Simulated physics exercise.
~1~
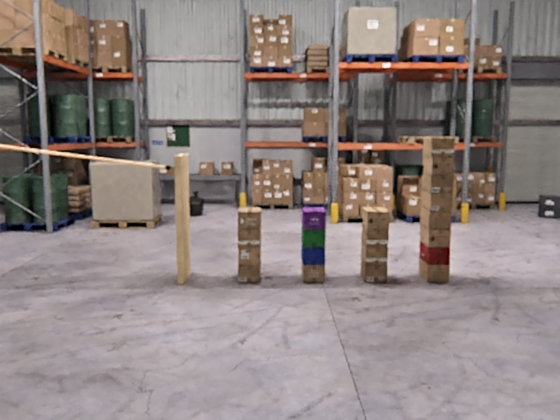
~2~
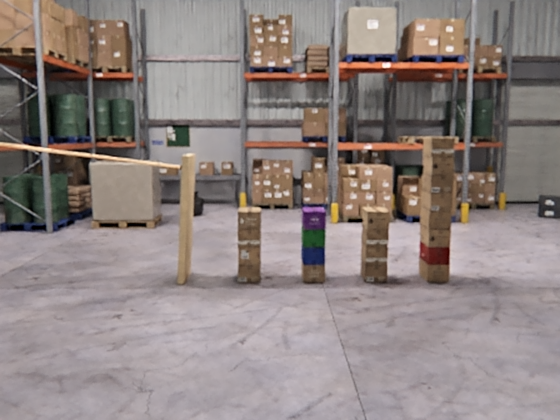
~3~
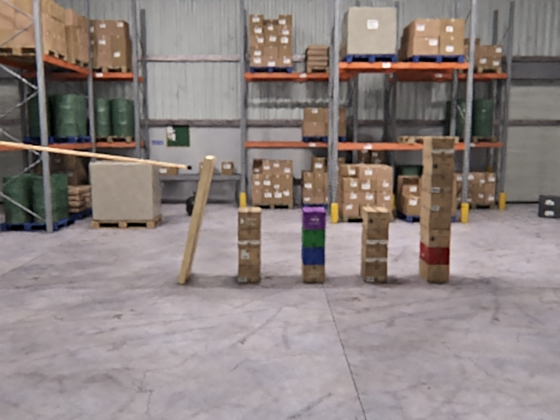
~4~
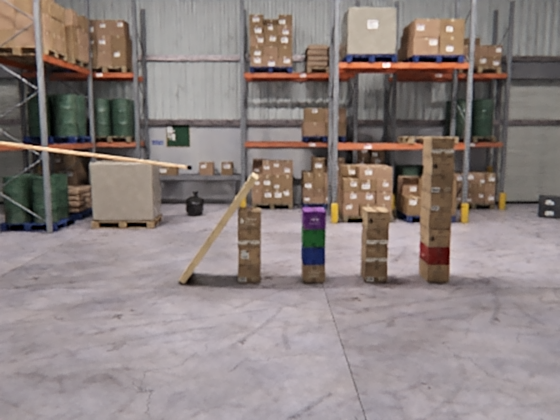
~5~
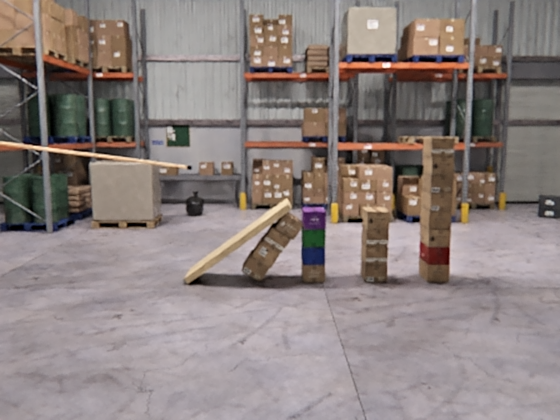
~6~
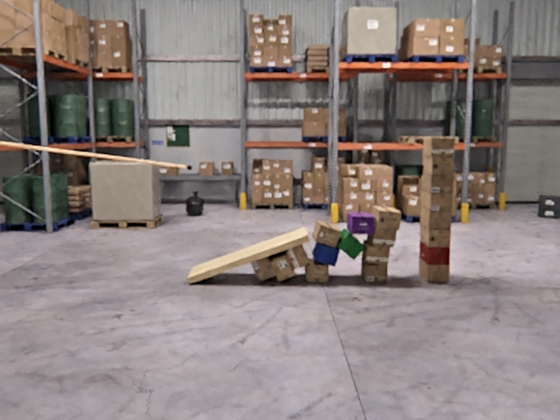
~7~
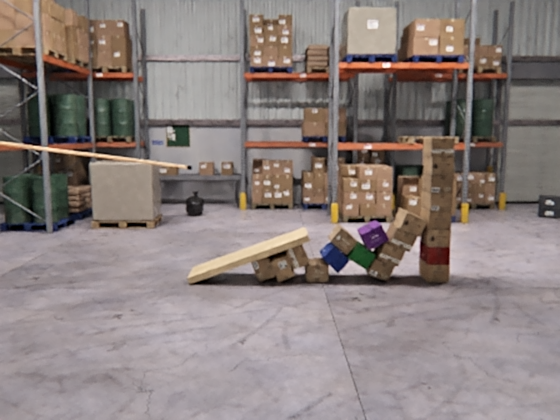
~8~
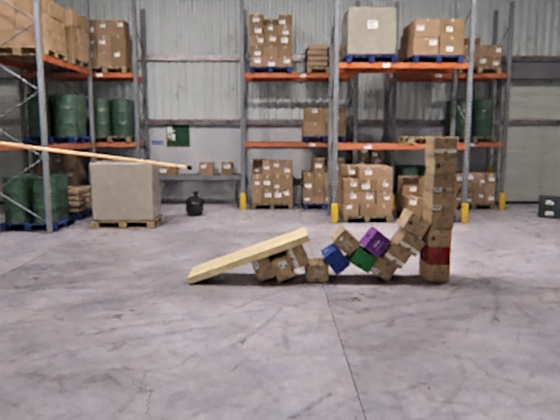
Wooden board tipping right into a row of stacked cartons in a warehouse, toppling shorter columns against the tall one left standing.
